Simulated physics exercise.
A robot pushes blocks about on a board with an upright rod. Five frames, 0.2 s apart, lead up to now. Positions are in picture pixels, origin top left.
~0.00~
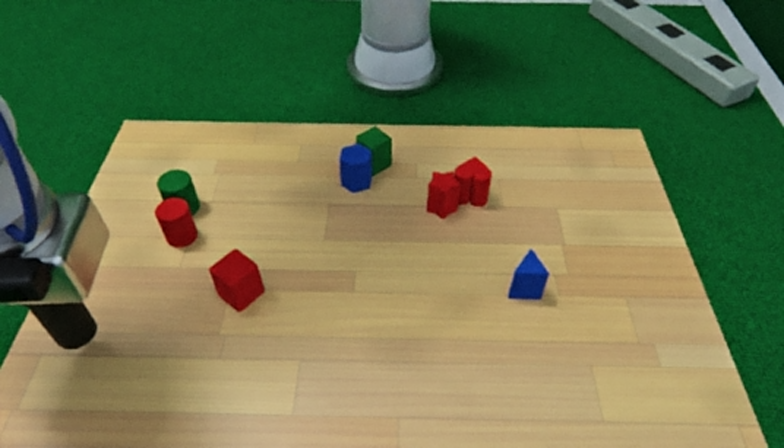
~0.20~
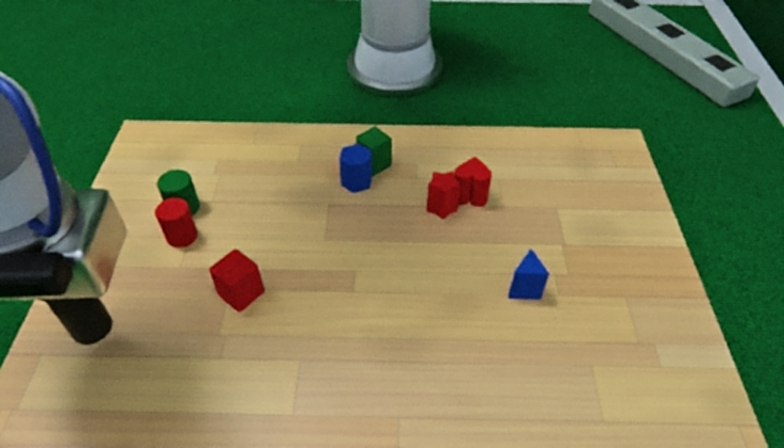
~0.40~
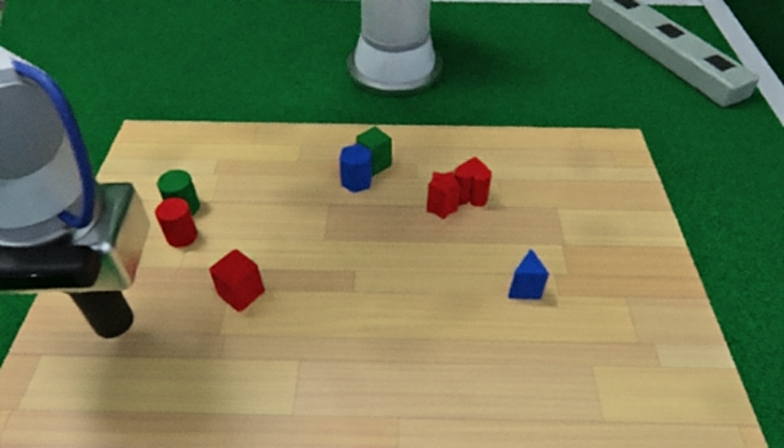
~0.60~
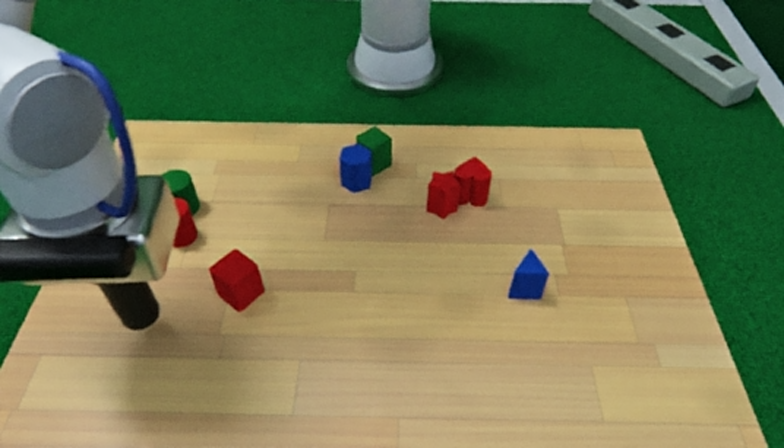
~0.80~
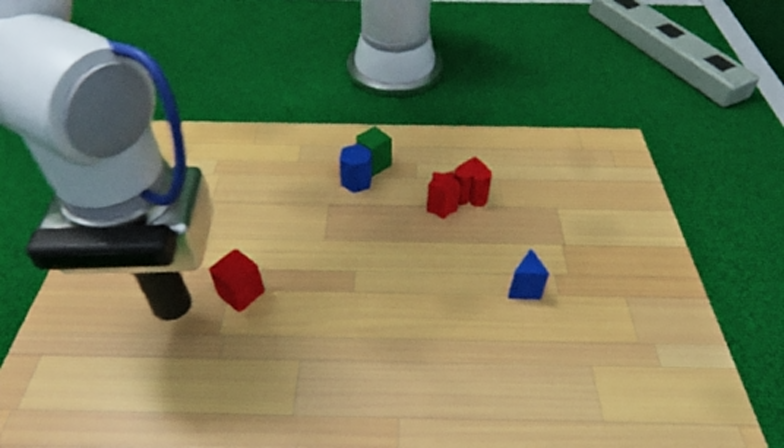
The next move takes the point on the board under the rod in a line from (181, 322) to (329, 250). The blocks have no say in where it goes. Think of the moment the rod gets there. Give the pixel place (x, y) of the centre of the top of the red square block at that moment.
Most likely (361, 221).
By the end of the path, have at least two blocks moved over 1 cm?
That would be a no.
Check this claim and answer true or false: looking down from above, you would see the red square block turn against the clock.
This is false.
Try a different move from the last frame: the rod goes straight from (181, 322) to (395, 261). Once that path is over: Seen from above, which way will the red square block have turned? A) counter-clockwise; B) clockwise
Choice A: Counter-clockwise.
What follows on the original path. One third of the way, rod at (229, 280); red square block at (261, 256), turned 15° clockwise.
Two thirds of the way, rod at (279, 256); red square block at (312, 237), turned 35° clockwise.
At the end, rod at (327, 234); red square block at (361, 221), turned 55° clockwise.
